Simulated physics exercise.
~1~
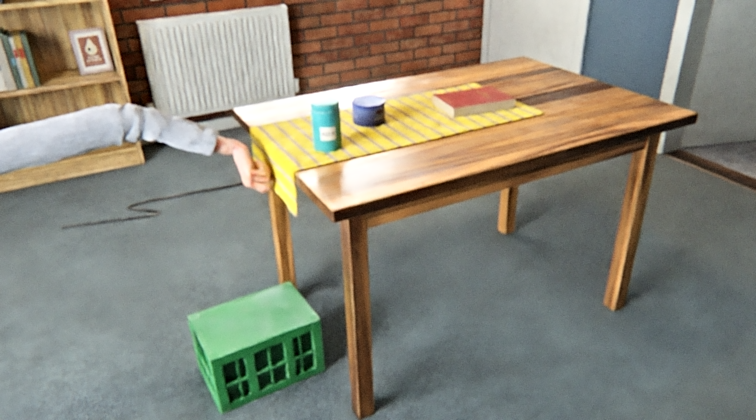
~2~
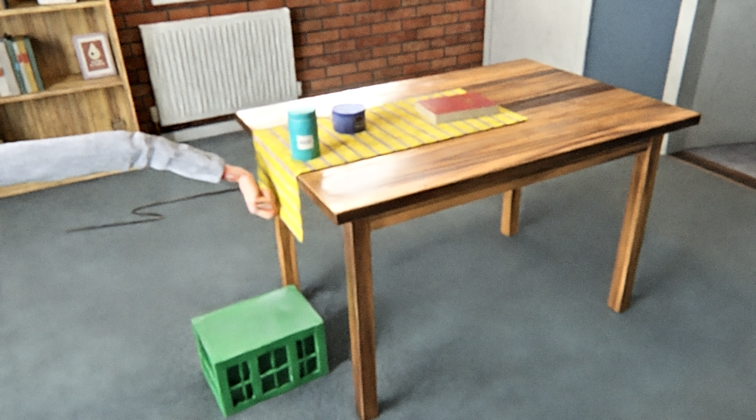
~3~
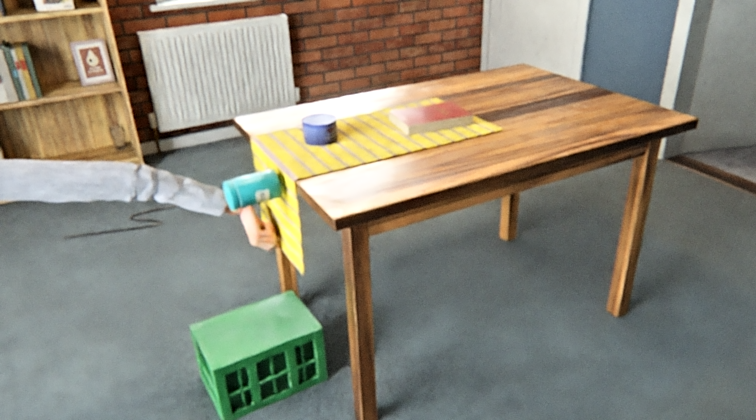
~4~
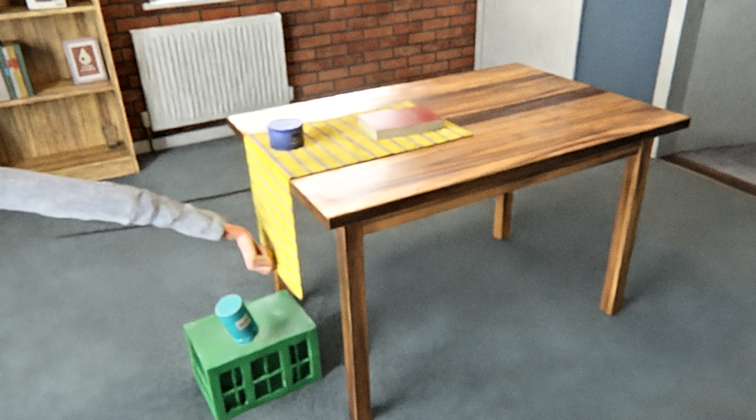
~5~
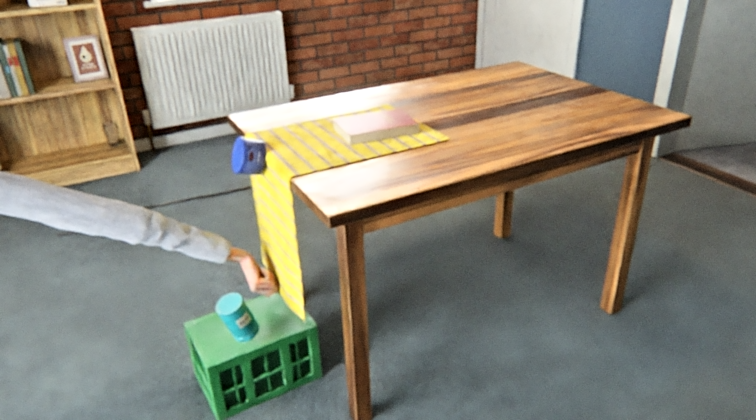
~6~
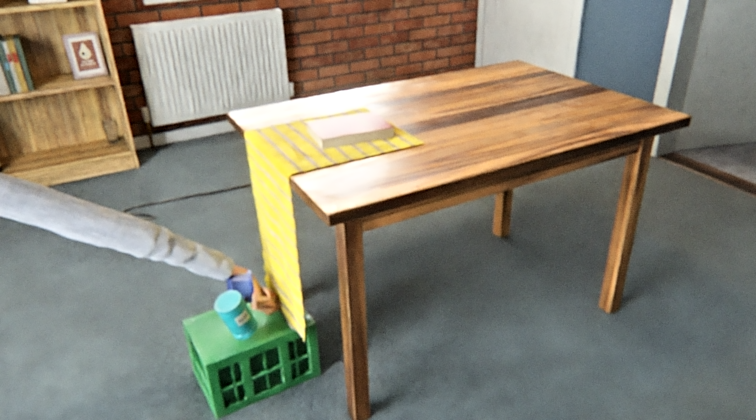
A hand slowly pulled a yellow towel down over the left end of a wooden table, carrying a turquoise jar, then a blue tub, off onto the green crate below. The towel's end reached the crate while the red book stayed on the table.
